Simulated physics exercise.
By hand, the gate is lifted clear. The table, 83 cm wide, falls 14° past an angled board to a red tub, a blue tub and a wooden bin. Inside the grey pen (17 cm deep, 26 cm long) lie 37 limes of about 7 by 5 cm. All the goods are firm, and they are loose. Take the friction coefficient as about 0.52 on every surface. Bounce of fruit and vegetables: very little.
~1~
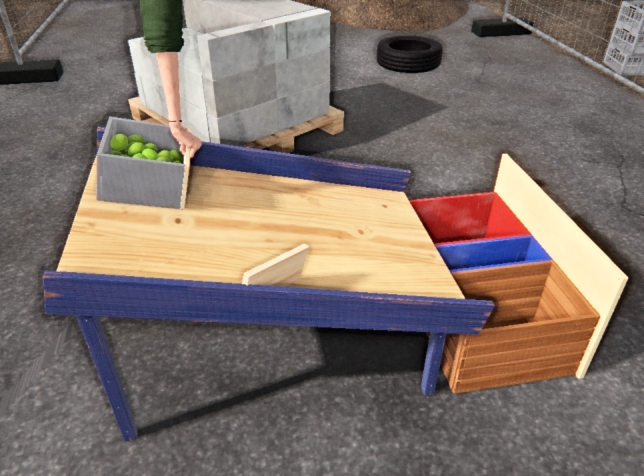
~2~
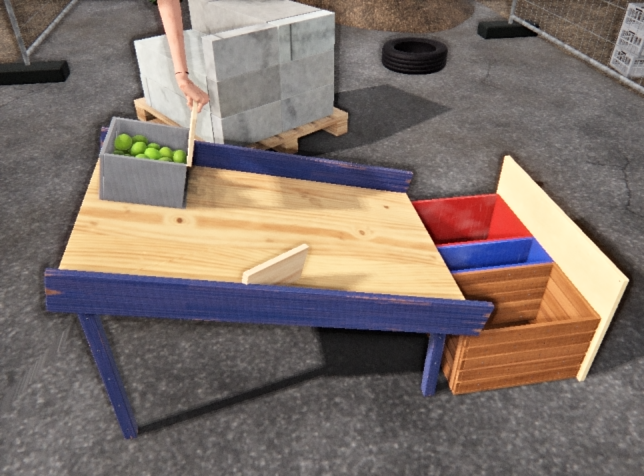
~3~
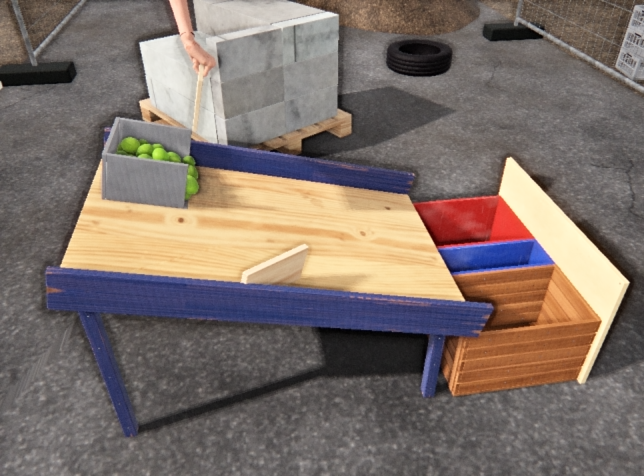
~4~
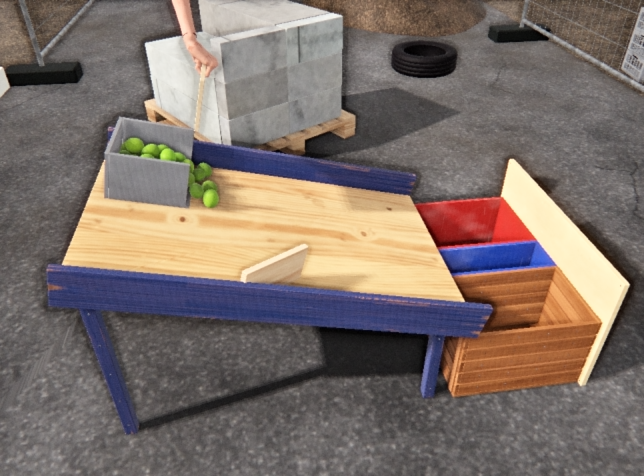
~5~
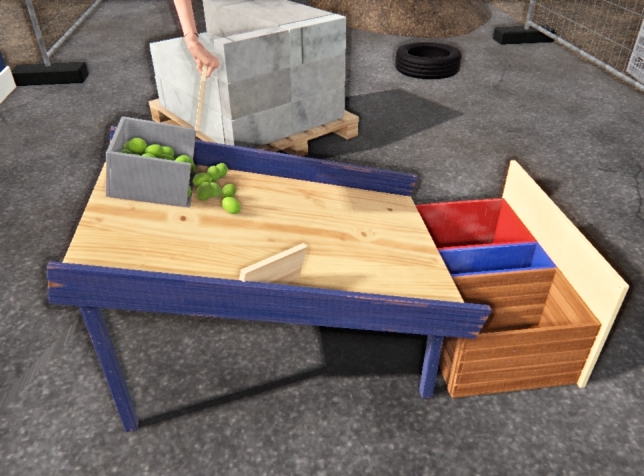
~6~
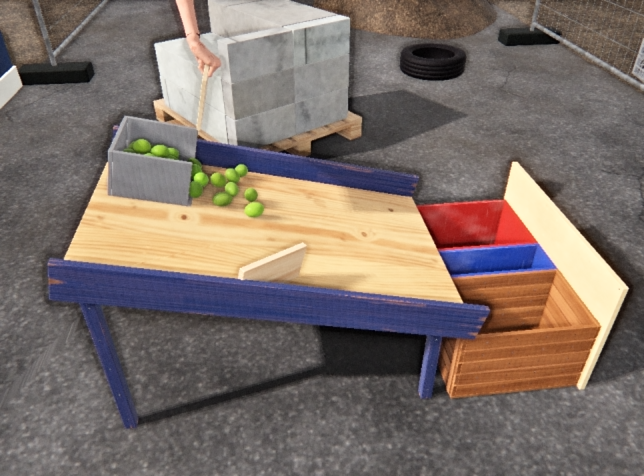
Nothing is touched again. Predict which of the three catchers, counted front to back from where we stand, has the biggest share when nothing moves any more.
The back catcher has the biggest share.
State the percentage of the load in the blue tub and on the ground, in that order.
Estimate: 15 % then 0 %.
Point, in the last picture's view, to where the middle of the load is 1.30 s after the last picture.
I'd put it close to (335, 200).
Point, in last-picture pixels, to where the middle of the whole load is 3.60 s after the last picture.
The middle lies near (482, 278).
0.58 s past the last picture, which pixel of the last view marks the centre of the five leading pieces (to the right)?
I'd say near (363, 203).
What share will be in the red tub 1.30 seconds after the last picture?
Close to 25 in a hundred.
Then, 0.58 s after the last picture, 17 still in the grey pen and 20 on the slope.
Then, 1.30 s after the last picture, 9 still in the grey pen, 9 in the red tub, 2 in the blue tub and 17 on the slope.
Then, 2.30 s after the last picture, 4 still in the grey pen, 21 in the red tub, 3 in the blue tub, 1 in the wooden bin, 7 on the slope and 1 in the air.
Final count (3.60 s after the last picture), 3 still in the grey pen, 26 in the red tub, 6 in the blue tub, 1 in the wooden bin and 1 on the slope.
